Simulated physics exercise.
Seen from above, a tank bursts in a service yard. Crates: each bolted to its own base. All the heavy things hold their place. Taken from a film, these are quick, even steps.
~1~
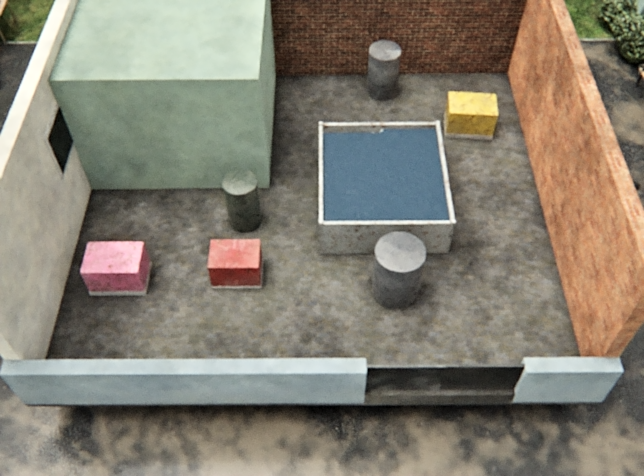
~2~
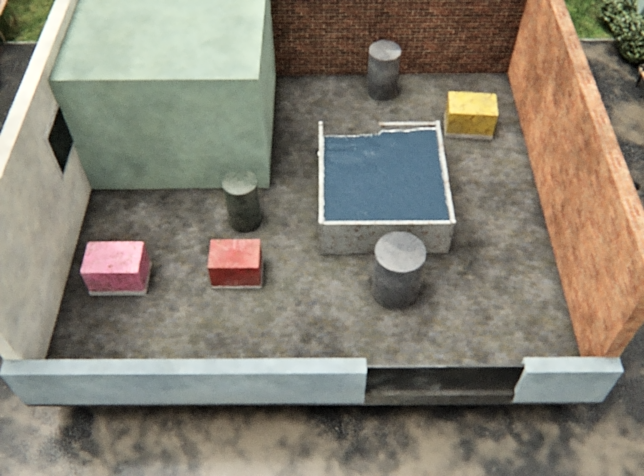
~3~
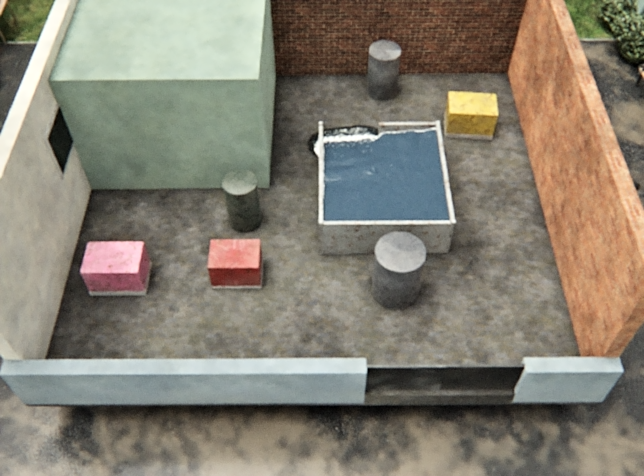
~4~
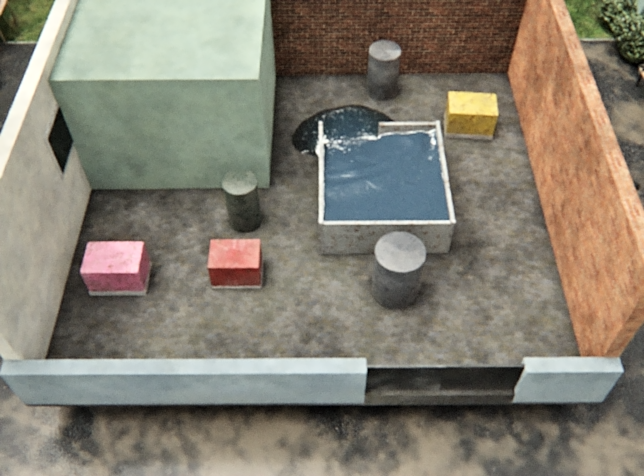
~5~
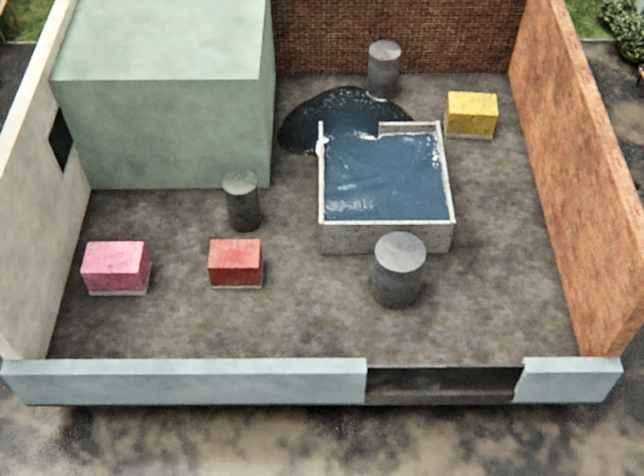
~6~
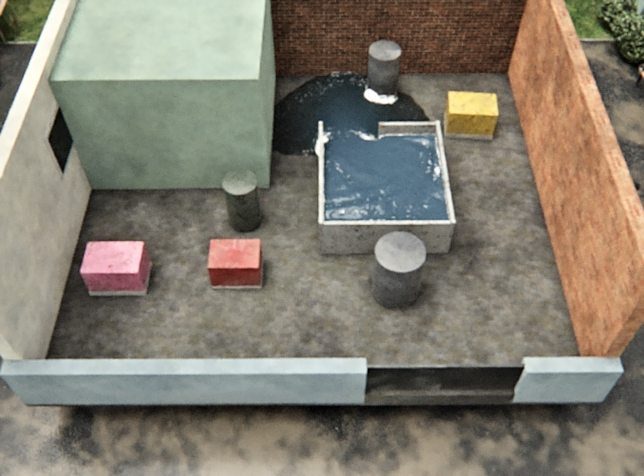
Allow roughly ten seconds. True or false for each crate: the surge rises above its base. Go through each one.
Pink crate: False; yellow crate: True; red crate: True.
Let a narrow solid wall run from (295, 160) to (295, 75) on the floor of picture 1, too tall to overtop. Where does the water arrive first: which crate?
It's the crate marked yellow.
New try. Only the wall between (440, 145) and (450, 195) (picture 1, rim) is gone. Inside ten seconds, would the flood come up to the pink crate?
Then: Pink crate is soaked.
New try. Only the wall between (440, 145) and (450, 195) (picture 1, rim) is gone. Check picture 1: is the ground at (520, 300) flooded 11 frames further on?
Check at the point: Soaked.
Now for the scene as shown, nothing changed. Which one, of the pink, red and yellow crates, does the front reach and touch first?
That's the yellow-painted one.
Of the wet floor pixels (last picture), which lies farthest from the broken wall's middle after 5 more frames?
Farthest reach: About (450, 78).
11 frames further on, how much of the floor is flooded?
Around 20 percent.
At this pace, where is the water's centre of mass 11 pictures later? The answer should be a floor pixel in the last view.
It's close to (364, 161).
A moment on, water covers 15 % of the floor; the pink crate not reached, the yellow crate water round its plinth, the red crate not reached.
Next, water covers 20 % of the floor; the pink crate not reached, the yellow crate water round its plinth, the red crate not reached.
Then, water covers 30 % of the floor; the pink crate not reached, the yellow crate water round its plinth, the red crate not reached.
Later, water covers 65 % of the floor; the pink crate not reached, the yellow crate water round its plinth, the red crate water round its plinth.
In the end, water covers 90 % of the floor; the pink crate stayed above the water, the yellow crate was topped, the red crate was topped.
